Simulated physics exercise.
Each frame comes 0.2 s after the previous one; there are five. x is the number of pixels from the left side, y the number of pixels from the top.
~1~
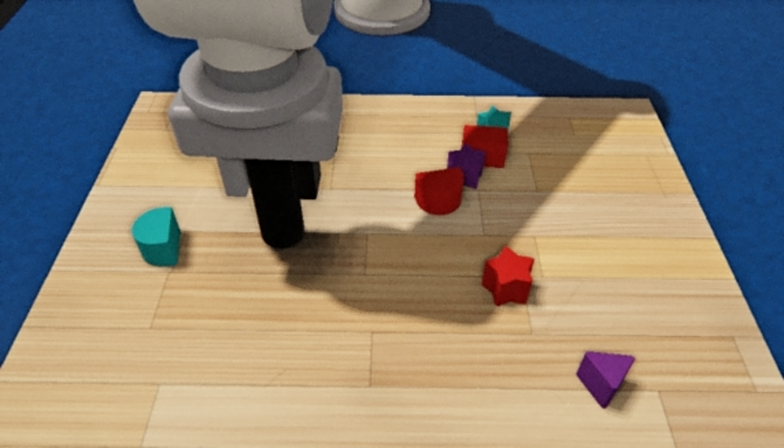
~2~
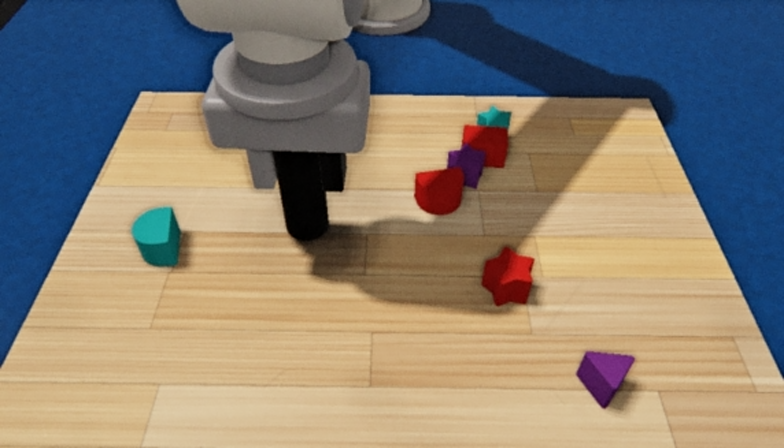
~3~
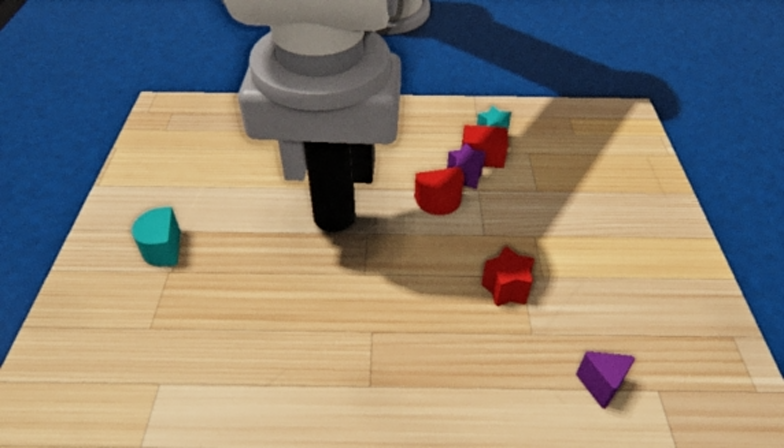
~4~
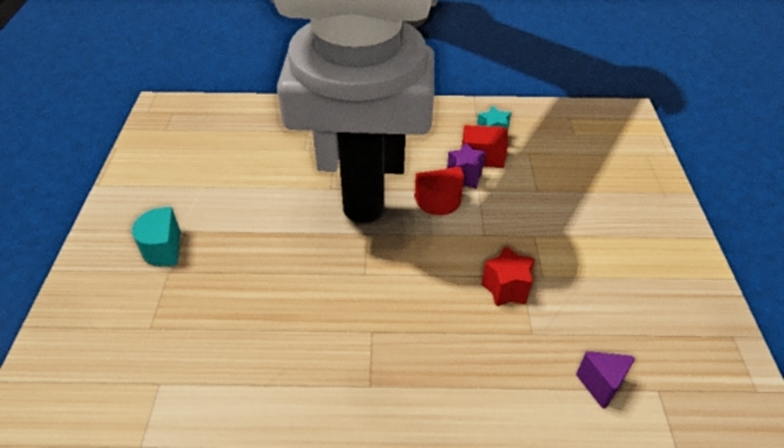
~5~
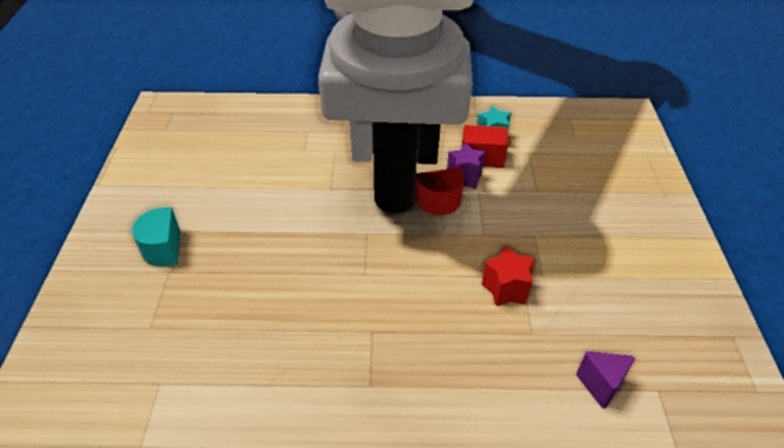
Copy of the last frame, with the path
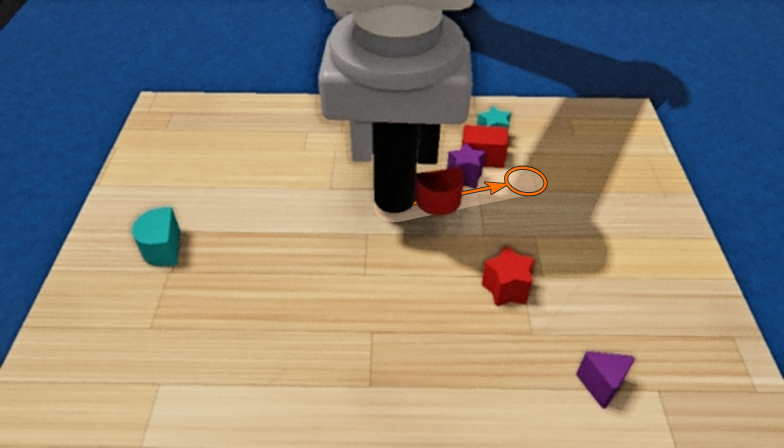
A robot arm moves its black peg rightward across the board to beside a red block.
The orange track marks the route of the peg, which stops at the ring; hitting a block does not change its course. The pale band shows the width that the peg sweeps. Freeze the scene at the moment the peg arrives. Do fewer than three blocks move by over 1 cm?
No, it doesn't check out.
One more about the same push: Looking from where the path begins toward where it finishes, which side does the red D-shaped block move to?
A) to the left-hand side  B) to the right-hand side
It's B.
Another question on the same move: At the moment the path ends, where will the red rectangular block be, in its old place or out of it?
If the peg follows that path, the red rectangular block ends up shifted.
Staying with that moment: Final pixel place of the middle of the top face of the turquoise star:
Final place: (495, 101).
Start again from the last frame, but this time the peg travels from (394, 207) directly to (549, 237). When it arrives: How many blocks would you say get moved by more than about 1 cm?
Number moved: 1.
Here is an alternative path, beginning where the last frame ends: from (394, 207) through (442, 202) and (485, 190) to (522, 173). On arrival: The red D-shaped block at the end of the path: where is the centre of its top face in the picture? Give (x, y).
At roughly (553, 173).
The line goes from (394, 207) to (526, 181).
The first path, step by step. One third of the way, peg (441, 190); red D-shaped block (486, 176), turned 20° clockwise.
Two thirds of the way, peg (485, 181); red D-shaped block (528, 177), turned 60° clockwise; purple star (492, 144), turned 60° anticlockwise; red rectangular block (489, 124); turquoise star (497, 106).
At the end, peg (528, 173); red D-shaped block (558, 180), turned 130° clockwise; purple star (511, 138), turned 100° anticlockwise; red rectangular block (492, 119), turned 25° anticlockwise; turquoise star (495, 101).
